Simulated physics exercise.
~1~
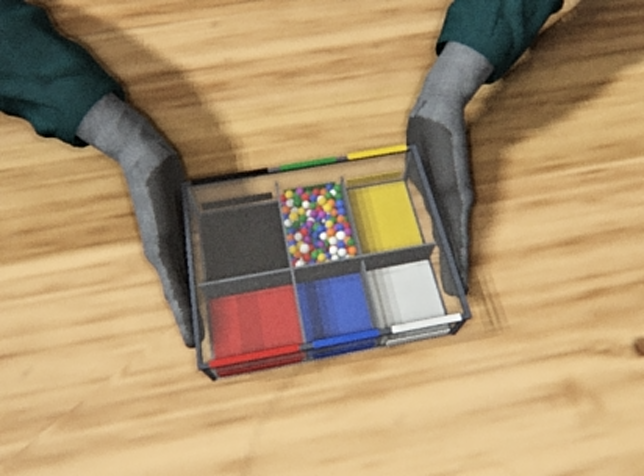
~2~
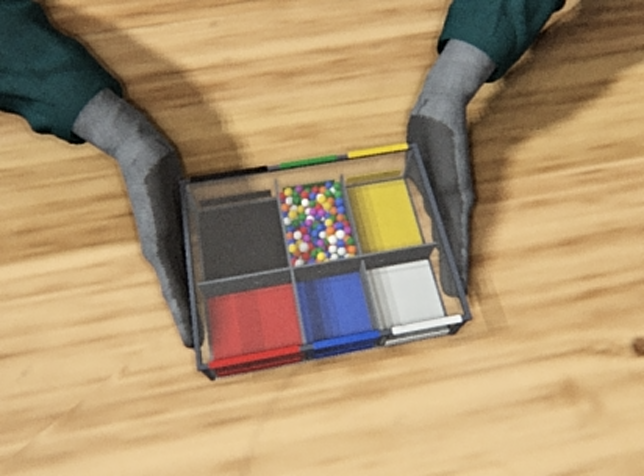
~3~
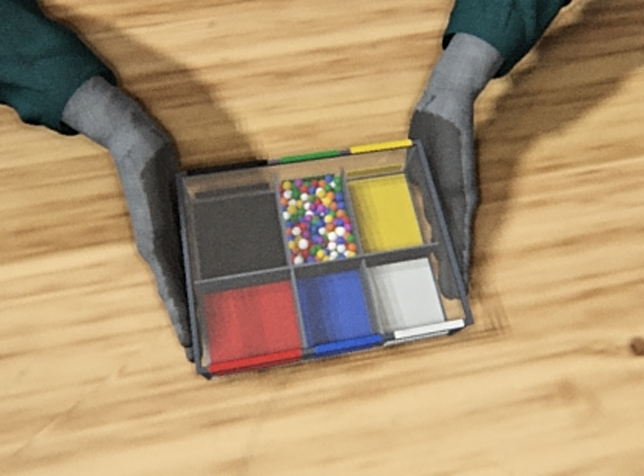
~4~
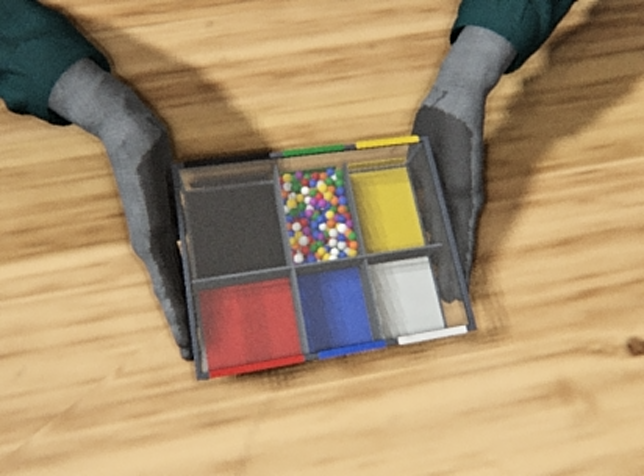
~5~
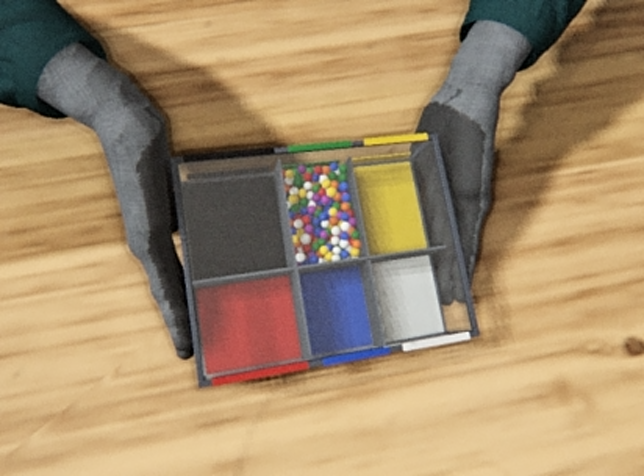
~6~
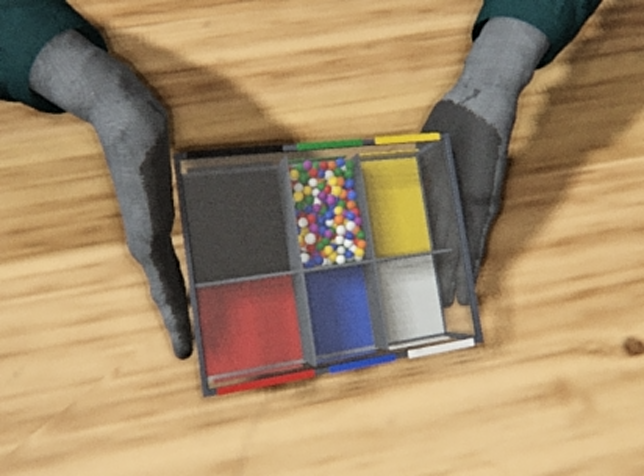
We see two grey hands holding a clear box with coloured compartments over a wooden surface, multicoloured beads filling the green-marked one; the hands gradually tilt the box, its right front corner lowest, while the beads stay in their compartment.
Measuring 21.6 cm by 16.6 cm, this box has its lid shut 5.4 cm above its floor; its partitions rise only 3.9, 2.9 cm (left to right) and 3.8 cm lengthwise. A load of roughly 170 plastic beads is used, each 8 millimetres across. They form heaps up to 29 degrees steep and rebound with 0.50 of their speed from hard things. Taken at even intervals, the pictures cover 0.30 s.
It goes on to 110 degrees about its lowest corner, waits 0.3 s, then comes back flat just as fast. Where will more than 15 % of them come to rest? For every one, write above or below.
Red below, blue below, green below, yellow below, white above, black below.
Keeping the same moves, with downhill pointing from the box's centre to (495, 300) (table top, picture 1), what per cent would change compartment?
100 %.
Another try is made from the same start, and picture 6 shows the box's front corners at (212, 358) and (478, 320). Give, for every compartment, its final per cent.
Red 0, blue 0, green 0, yellow 50, white 50, black 0.
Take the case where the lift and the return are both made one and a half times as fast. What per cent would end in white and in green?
The white compartment would end with 45 per cent, the green one with 45 per cent.
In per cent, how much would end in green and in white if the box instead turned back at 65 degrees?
With that change, green ends at 80 percent while white ends at 10 percent.
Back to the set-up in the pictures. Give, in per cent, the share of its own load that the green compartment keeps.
It works out to near 0 percent.
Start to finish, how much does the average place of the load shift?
I'd say close to 11.0 cm in total.
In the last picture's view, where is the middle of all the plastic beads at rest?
Resting centre estimate: Around (401, 309).
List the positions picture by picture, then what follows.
Box tilt 0 degrees, front corners at (203, 364) and (465, 314); green 100 %, in the first picture.
Box tilt 1 degrees, front corners at (202, 365) and (466, 316), in the second picture.
Box tilt 6 degrees, front corners at (201, 369) and (468, 320), lowest corner right front, in the third picture.
Box tilt 12 degrees, front corners at (202, 374) and (470, 326), lowest corner right front, in the fourth picture.
Box tilt 18 degrees, front corners at (204, 381) and (473, 332), lowest corner right front, in the fifth picture.
Box tilt 24 degrees, front corners at (208, 390) and (477, 338), lowest corner right front; green 100 %, in the sixth picture.
Then, 1.10 s after the last picture, tilt 110 degrees; blue 5 %, green 30 %, white 60 %.
Then, 1.83 s after the last picture, tilt 55 degrees; blue 5 %, green 5 %, white 90 %.
Then, 2.59 s after the last picture, tilt 0 degrees; blue 5 %, green 5 %, white 90 %.
In the end, red 0 %, blue 5 %, green 5 %, yellow 0 %, white 90 %, black 0 %.
